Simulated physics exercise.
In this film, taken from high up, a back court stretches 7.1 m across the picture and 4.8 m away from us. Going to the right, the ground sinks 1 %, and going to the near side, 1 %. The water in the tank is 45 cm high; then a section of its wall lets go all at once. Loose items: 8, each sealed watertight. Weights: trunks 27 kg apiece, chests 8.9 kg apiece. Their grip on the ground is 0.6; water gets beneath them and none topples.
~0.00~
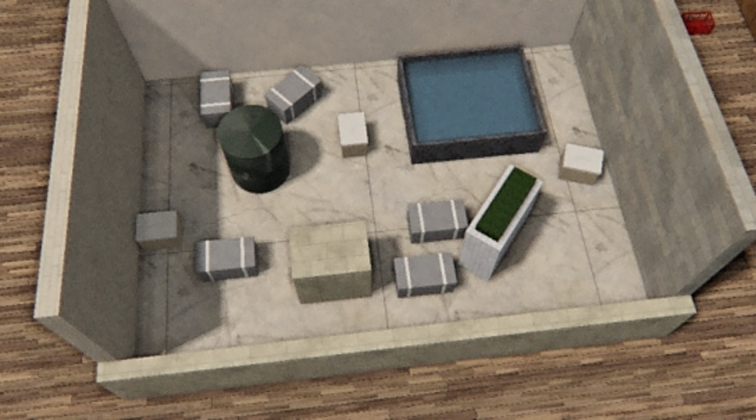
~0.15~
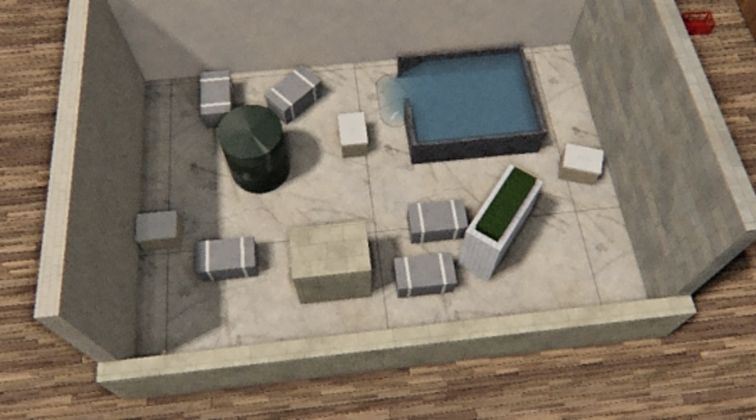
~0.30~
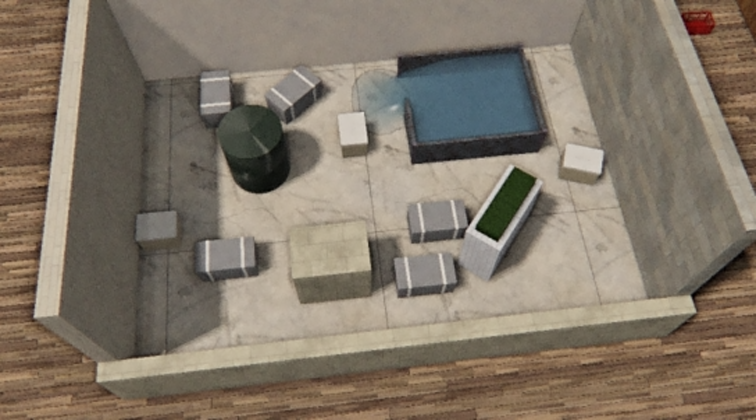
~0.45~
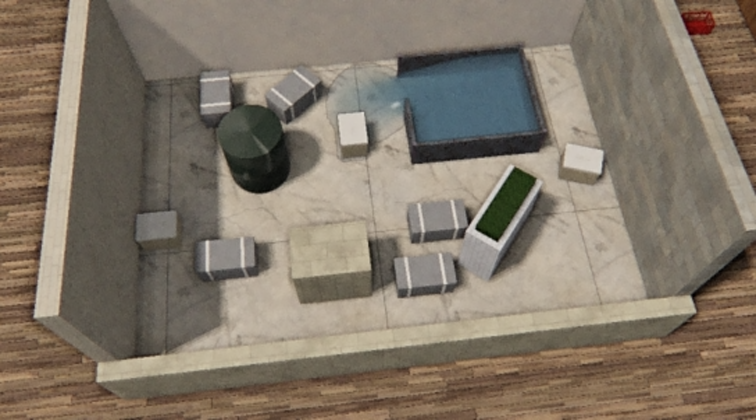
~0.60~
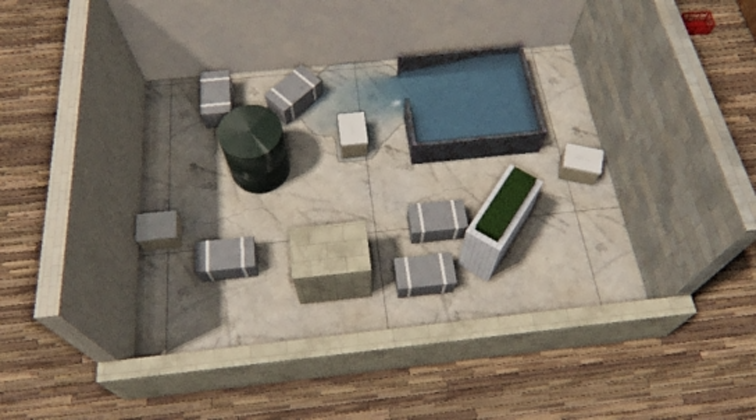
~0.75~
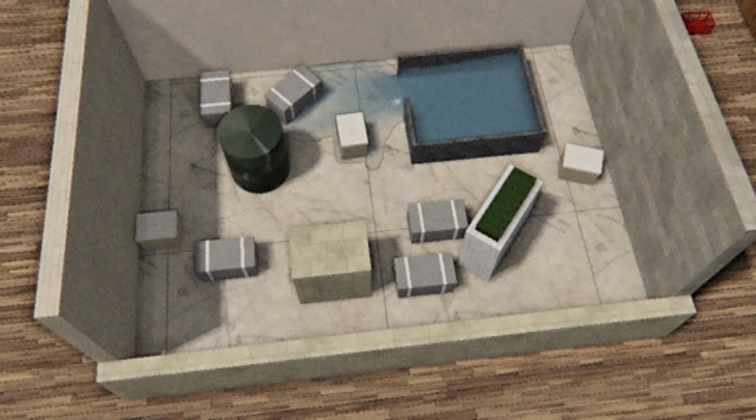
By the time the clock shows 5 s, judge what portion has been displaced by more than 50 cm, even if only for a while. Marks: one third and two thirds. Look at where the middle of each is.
Middle third.
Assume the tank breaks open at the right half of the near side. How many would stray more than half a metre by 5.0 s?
Then 1 of them would.
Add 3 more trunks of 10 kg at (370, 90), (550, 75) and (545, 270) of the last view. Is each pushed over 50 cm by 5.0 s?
The first comes out beyond the limit, the second within the limit, the third within the limit.
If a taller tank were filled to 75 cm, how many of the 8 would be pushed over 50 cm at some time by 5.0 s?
That would give 5.
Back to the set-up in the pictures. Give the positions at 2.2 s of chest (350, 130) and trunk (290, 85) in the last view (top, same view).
Near (333, 165) and (225, 84).
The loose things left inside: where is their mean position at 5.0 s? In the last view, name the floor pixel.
That lands at roughly (321, 220).
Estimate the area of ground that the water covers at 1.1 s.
Some 6.5 m2 of it.
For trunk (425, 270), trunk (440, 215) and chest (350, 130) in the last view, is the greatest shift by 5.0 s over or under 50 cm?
One by one: Below the line; below the line; above the line.
After 1.1 s 0 of 8 are over 50 cm from their spots; 0 afloat.
After 2.2 s 2 of 8 are over 50 cm from their spots; 1 afloat.
After 3.5 s 3 of 8 are over 50 cm from their spots; 2 afloat.
After 5.0 s 4 of 8 are over 50 cm from their spots, and 4 have been at some point; 2 afloat.
